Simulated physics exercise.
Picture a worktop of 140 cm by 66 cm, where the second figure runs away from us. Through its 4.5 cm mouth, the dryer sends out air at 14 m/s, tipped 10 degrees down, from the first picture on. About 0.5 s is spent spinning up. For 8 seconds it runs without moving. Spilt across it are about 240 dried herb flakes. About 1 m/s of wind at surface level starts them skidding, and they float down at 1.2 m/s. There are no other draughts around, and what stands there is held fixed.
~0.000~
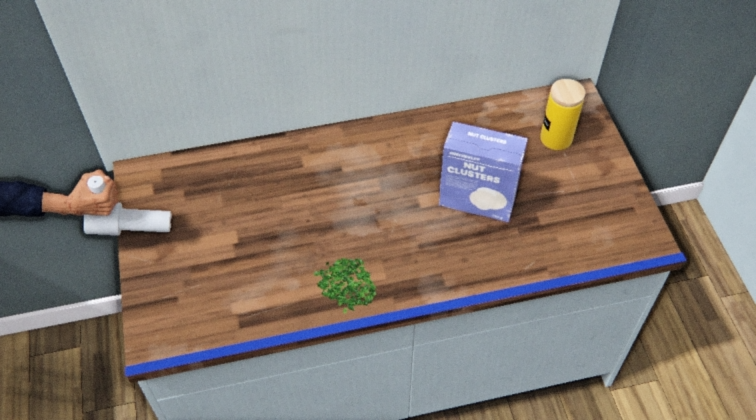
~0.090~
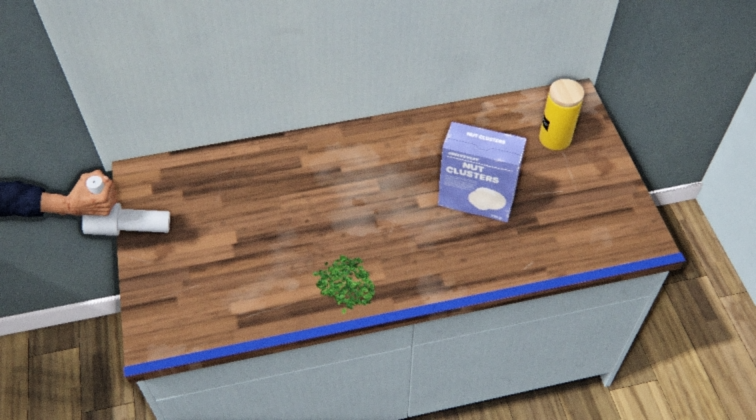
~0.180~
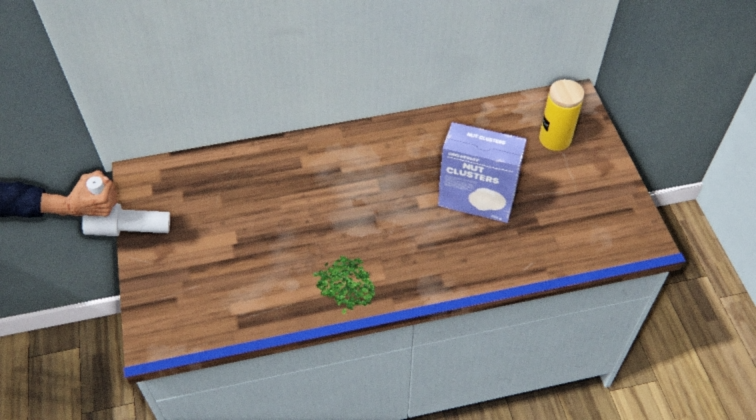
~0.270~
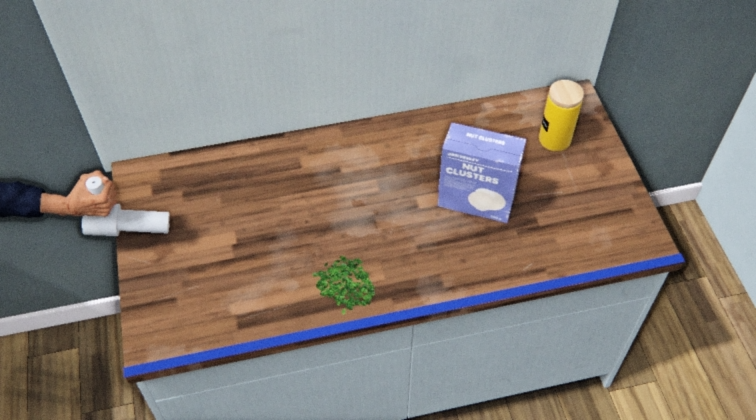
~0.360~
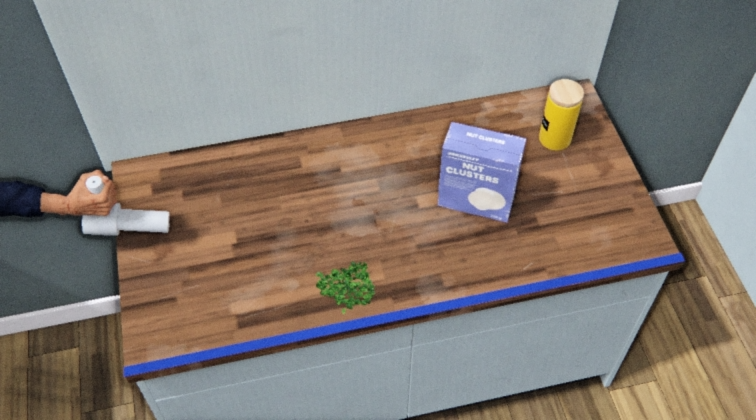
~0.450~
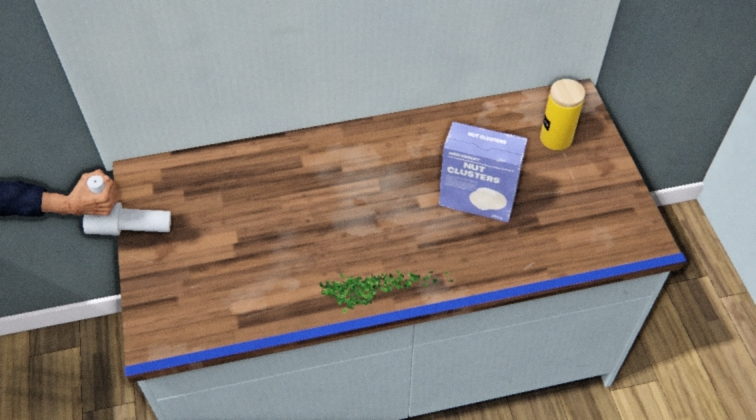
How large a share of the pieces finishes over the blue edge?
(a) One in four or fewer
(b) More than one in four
Answer: B.
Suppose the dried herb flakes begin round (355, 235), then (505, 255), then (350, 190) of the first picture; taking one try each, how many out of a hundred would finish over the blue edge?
First try 60 %, second 80 %, third 0 %.
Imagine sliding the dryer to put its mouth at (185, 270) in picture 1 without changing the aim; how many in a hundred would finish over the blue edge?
In that case roughly 60 percent.
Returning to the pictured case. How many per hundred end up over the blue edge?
100 %.
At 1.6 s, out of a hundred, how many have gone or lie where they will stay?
100 %.
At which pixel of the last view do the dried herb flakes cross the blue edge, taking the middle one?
About (440, 312).
After 1.6 s the count stands so, 100 % are over the blue edge.
After 2.6 s the count stands so, 100 % are over the blue edge.
After 4.4 s the count stands so, 100 % are over the blue edge.
After 8.0 s, at the end, 100 % are over the blue edge.
